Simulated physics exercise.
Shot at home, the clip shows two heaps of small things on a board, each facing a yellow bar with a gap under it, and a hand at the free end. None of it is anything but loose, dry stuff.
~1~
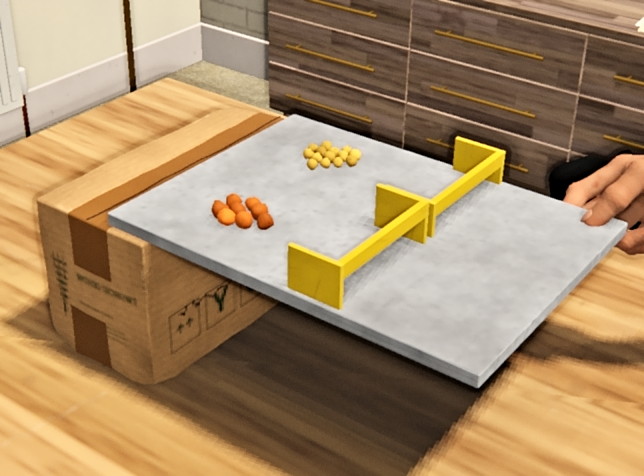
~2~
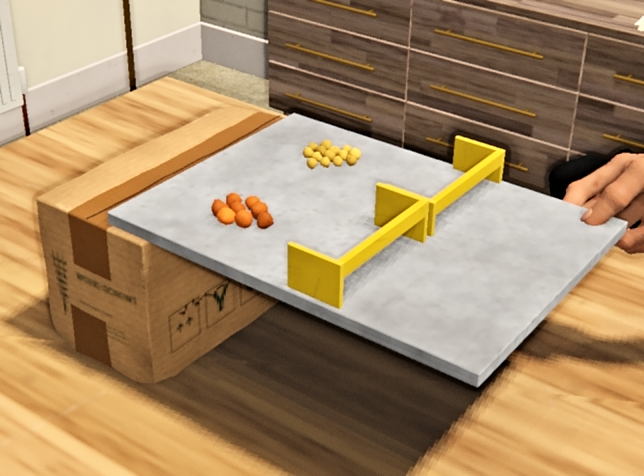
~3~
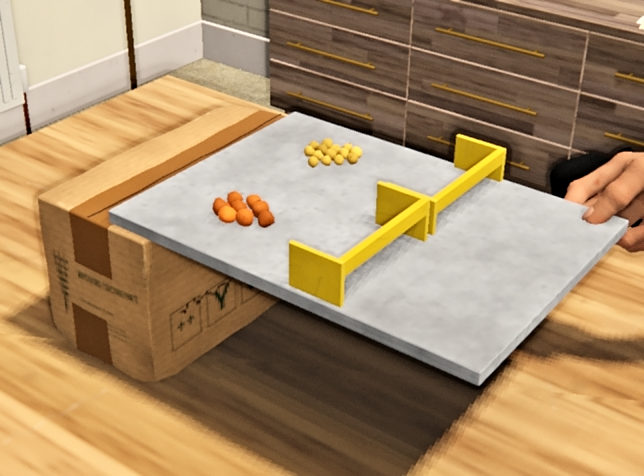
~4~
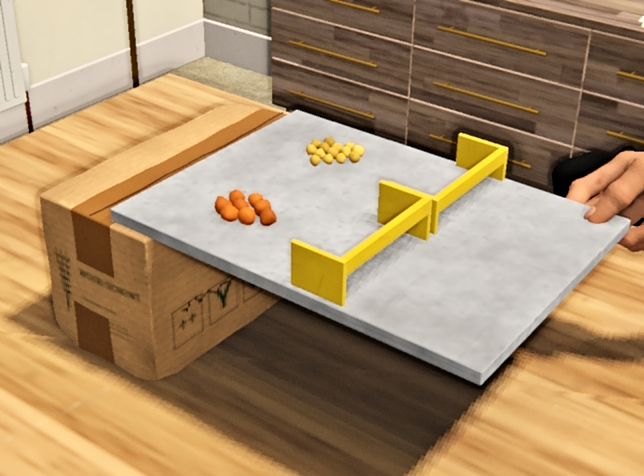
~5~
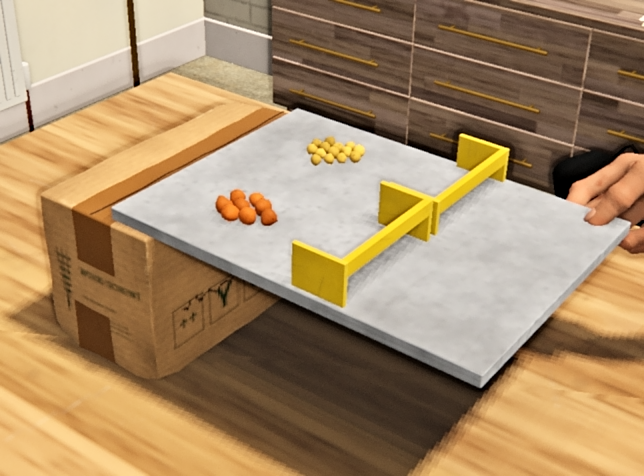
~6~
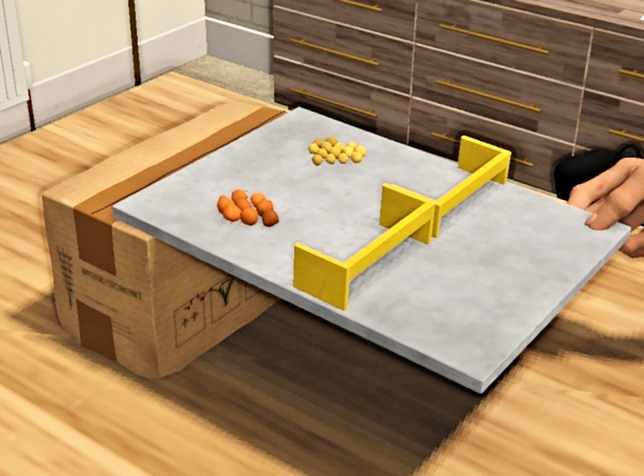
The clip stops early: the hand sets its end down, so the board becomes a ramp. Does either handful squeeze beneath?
The front handful makes it under. Meanwhile the back handful makes it under.
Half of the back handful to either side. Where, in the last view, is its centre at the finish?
When nothing moves any more, the middle sits at roughly (627, 433) in the last picture.
Then, 0.77 s on from there, board sloping at 17°; front handful on its way down; back handful where it was.
Then, 1.44 s on from there, board sloping at 30°; front handful the whole lot past its gate; back handful the whole lot past its gate.
Then, 2.02 s on from there, board resting at 31°; front handful the whole lot past its gate; back handful the whole lot past its gate.
In the end, board resting at 31°; front handful the whole lot past its gate; back handful the whole lot past its gate.
